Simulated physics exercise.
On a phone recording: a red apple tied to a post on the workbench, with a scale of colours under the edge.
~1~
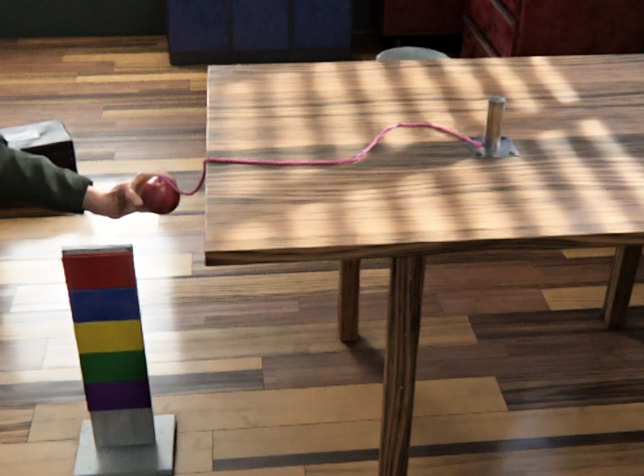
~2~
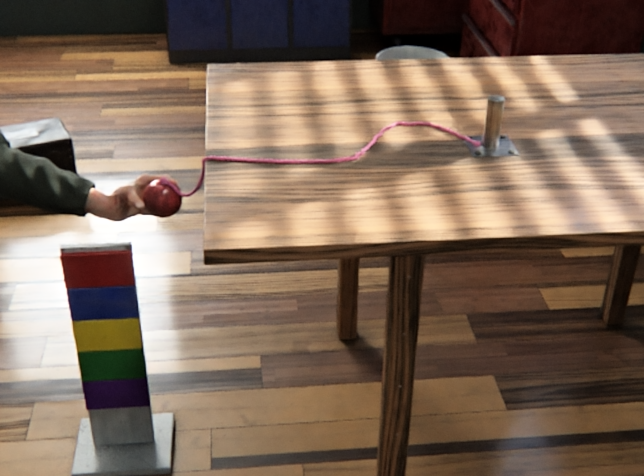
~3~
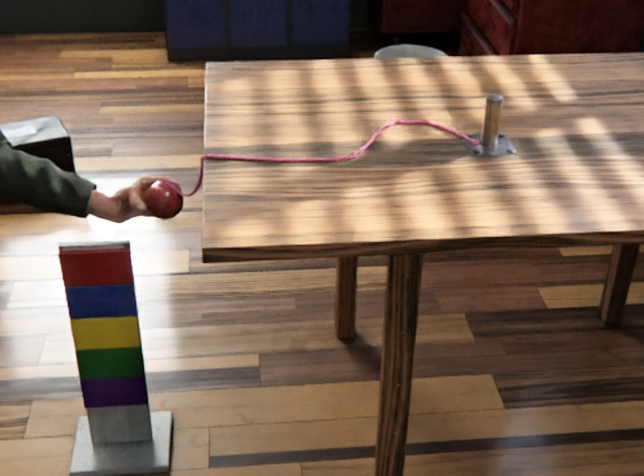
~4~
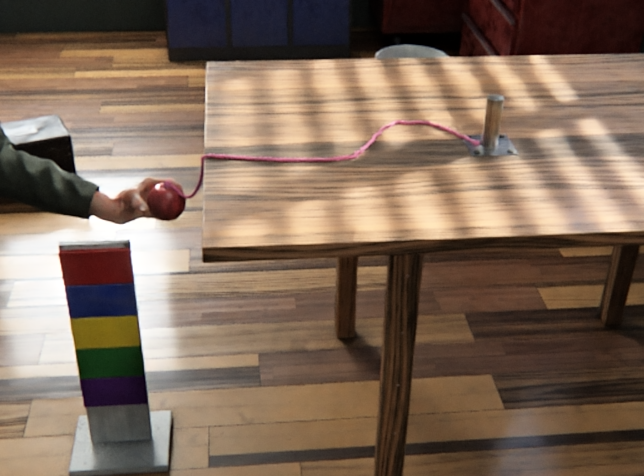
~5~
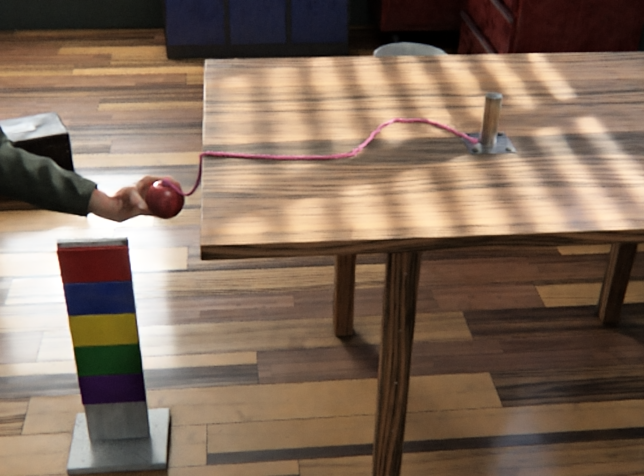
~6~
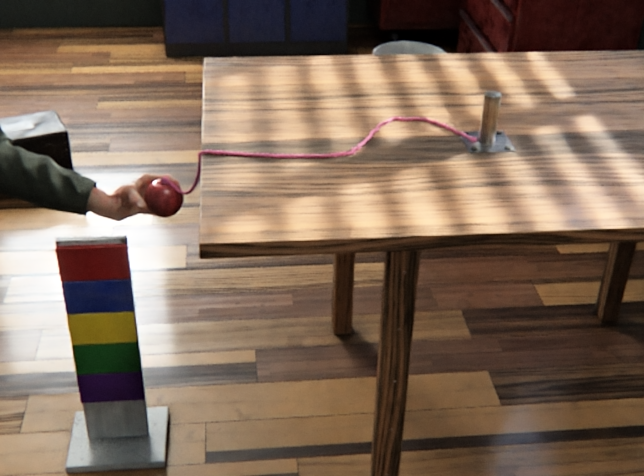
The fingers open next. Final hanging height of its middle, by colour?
Blue band.
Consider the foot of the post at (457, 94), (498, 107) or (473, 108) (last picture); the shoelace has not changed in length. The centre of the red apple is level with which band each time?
Blue; red; blue.
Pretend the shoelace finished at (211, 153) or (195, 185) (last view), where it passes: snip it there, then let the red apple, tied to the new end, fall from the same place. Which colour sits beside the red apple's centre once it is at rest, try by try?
Taking them in turn, you'd get above them all, then red.
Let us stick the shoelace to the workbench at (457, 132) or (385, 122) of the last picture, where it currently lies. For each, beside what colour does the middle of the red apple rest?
Try one: Blue. Try two: Red.
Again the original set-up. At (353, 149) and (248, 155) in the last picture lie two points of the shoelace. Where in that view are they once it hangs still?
The first at (280, 138), the second at (201, 169).
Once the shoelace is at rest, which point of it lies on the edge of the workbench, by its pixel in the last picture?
Look around (282, 156).
Early on, apple near (247, 268); level with blue.
Midway, apple near (211, 289); level with blue.
Finally, apple near (200, 287); level with blue. Its centre hangs level with the blue band.
